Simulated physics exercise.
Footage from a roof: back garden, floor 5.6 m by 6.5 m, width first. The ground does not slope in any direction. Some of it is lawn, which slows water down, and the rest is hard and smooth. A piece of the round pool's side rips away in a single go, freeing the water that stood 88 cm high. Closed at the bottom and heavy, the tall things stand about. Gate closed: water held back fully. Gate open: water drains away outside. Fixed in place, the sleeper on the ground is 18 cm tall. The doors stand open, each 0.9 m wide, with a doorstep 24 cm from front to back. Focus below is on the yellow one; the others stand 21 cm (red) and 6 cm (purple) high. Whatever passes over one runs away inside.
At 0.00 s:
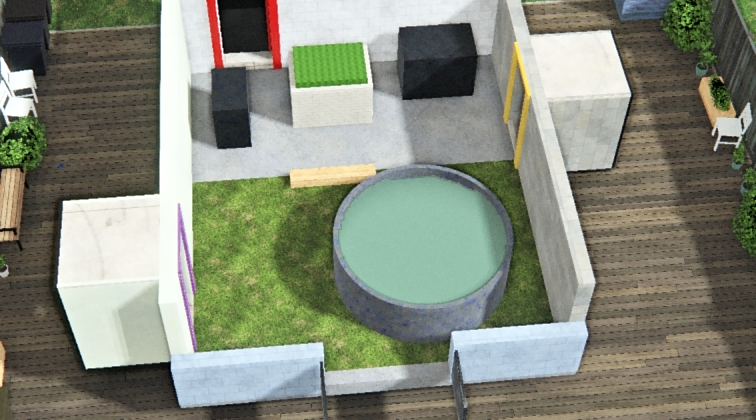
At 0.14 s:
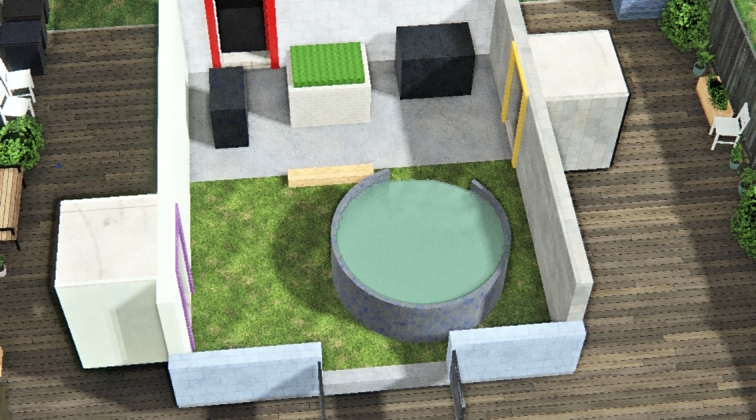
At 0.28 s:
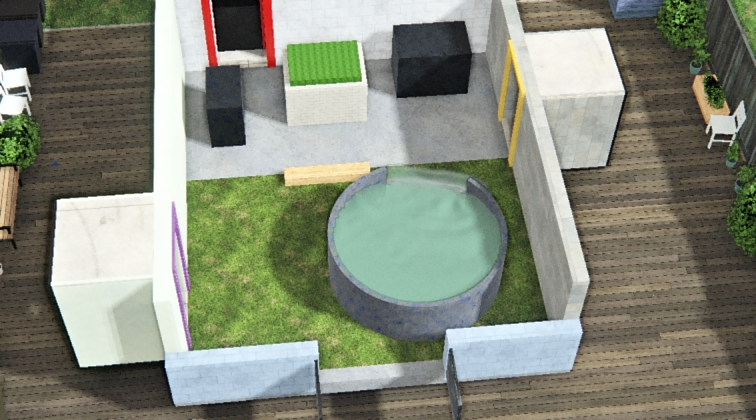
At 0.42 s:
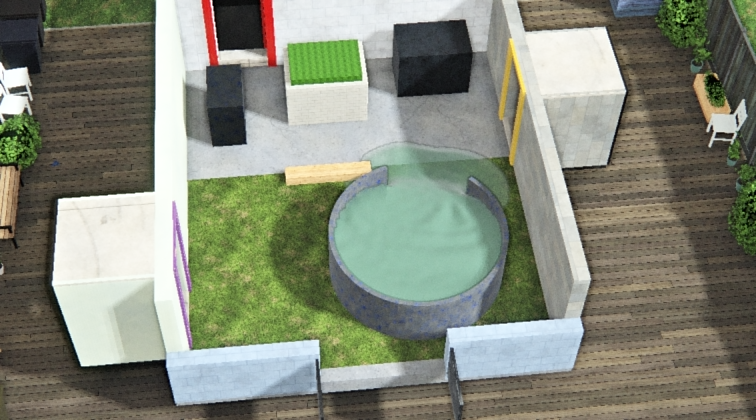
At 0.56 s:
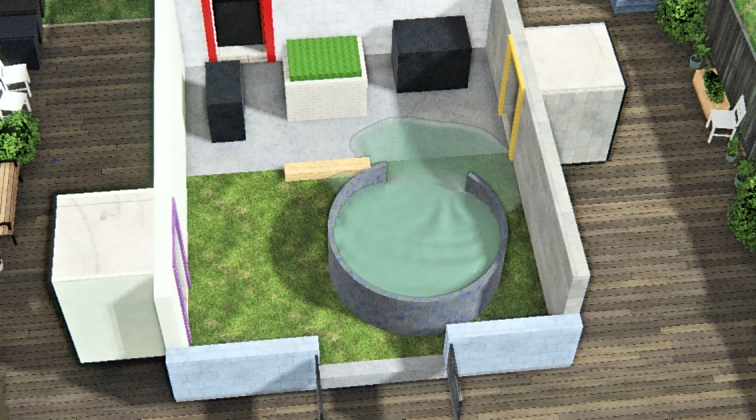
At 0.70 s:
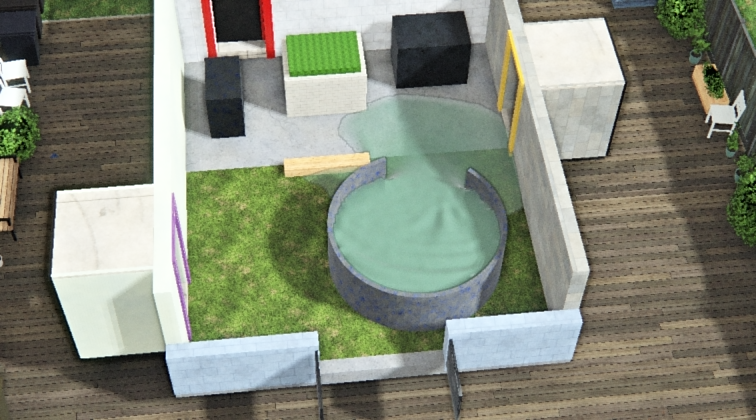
Water poured through a gap that opened in the far side of the round grey pool, spreading across the grass and paving in a widening sheet until it touched the yellow door on the right.
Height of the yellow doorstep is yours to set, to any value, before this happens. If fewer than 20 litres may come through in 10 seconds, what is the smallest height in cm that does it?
A height of about 31 cm does it.
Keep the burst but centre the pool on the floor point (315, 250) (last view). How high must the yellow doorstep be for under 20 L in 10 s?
Close to 27 cm would do it.
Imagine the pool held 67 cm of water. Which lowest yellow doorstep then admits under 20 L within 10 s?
I'd go with near 23 cm then.
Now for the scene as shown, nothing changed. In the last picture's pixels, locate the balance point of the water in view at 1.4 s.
About (421, 209).
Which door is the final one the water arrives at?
Purple door.
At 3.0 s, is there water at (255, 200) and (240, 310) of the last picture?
Taking them as asked: Awash, then spared.
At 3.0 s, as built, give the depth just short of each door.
In cm - red: 13, purple: 0, yellow: 28.
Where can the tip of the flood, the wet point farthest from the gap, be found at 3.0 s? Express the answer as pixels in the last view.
Somewhere near the pixel (185, 63).
After 1.4 s water covers 35 % of the floor, deepest (59 cm) near (495, 84); 24 cm at the yellow door, 30 litres in over its 8 cm doorstep.
After 3.0 s water covers 60 % of the floor, deepest (53 cm) near (469, 57); 28 cm at the yellow door, 246 litres in over its 8 cm doorstep.
After 10.0 s water covers 100 % of the floor, deepest (16 cm) near (185, 63); 12 cm at the yellow door, 718 litres in over its 8 cm doorstep.
At the yellow door as built, the water arrived by 0.7 s and peaked near 31 cm at 3.4 s.
With a doorstep of 27 cm, 61 litres would have come in within the 10 s; with 36.5 cm, 2 litres. So under 20 litres takes about 31 cm.
